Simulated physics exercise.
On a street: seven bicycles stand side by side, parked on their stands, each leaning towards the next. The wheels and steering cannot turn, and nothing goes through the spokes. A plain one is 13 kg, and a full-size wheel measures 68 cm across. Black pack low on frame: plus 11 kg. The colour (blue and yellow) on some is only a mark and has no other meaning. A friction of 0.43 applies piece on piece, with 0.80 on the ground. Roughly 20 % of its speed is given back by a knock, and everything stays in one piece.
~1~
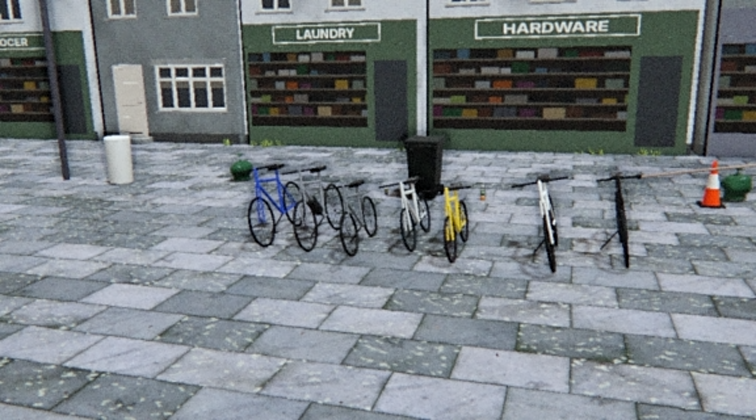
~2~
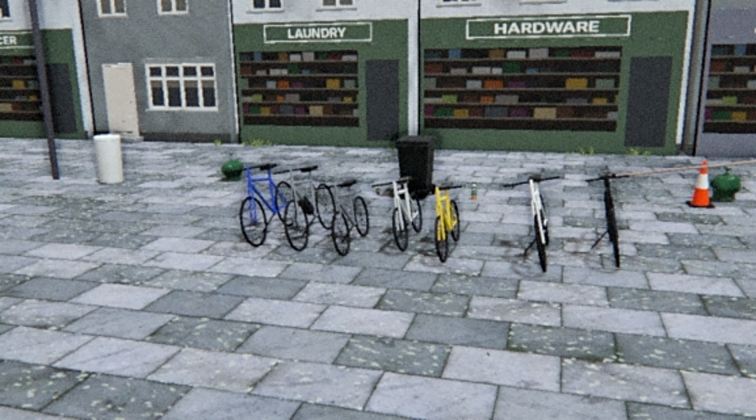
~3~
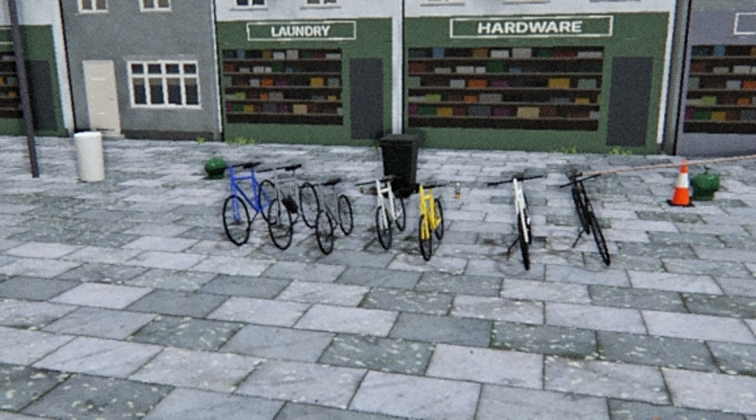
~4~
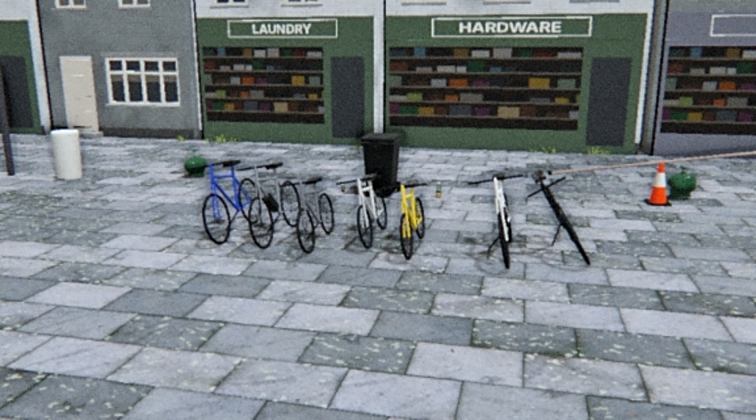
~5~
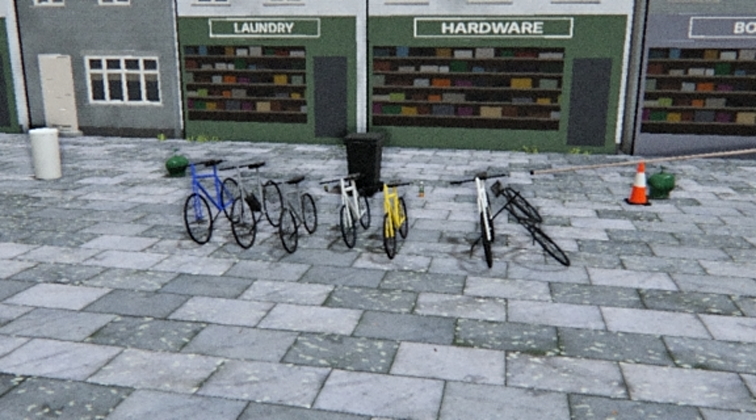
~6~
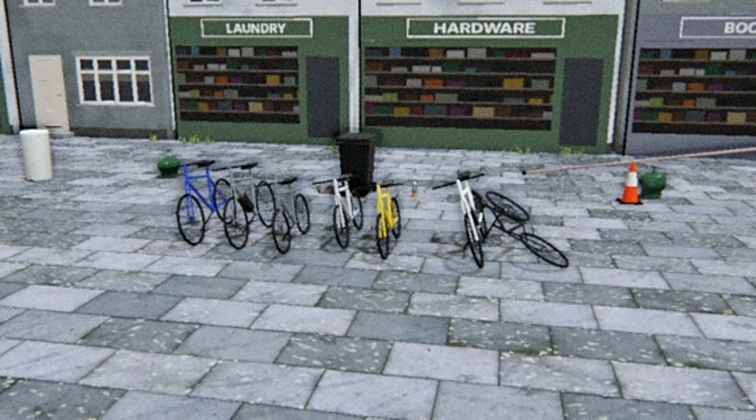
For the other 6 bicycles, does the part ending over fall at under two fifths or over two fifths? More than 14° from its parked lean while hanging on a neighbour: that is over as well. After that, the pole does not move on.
It falls at less than two fifths.
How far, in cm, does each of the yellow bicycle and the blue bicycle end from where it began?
The yellow one ends 0 cm from its start and the blue one 0 cm.
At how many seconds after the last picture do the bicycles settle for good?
Close to 1.0 seconds, I'd say.
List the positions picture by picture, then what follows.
In the first frame (each place is the centre of the face we see best; the camera pans a little), pole end 15 cm from the first bicycle; blue bicycle (296, 195); yellow bicycle (444, 232); the others all in place.
In the second frame, pole end pushing; blue bicycle (289, 195).
In the third frame, pole end (581, 175) pushing; blue bicycle (272, 193); the others all in place.
In the fourth frame, pole end (550, 174) stopped; blue bicycle (252, 192); the others all in place.
In the fifth frame, pole end (532, 173) stopped; blue bicycle (235, 192); the others all in place.
In the sixth frame, pole end (525, 173) stopped; blue bicycle (227, 192); yellow bicycle (376, 229); steepest lean 7°, the bicycle at (467, 233); one has shifted.
Then, 0.14 s later than the last frame, none of the 6 other bicycles over, 1 disturbed.
Then, 0.34 s later than the last frame, 1 of the 6 other bicycles over.
When it is over, 1 of the 6 other bicycles over; blue bicycle unmoved; yellow bicycle unmoved. That is 17 per cent. Five left standing. In pixels of the last frame, middles, blue bicycle near (206, 196), yellow bicycle near (387, 214).
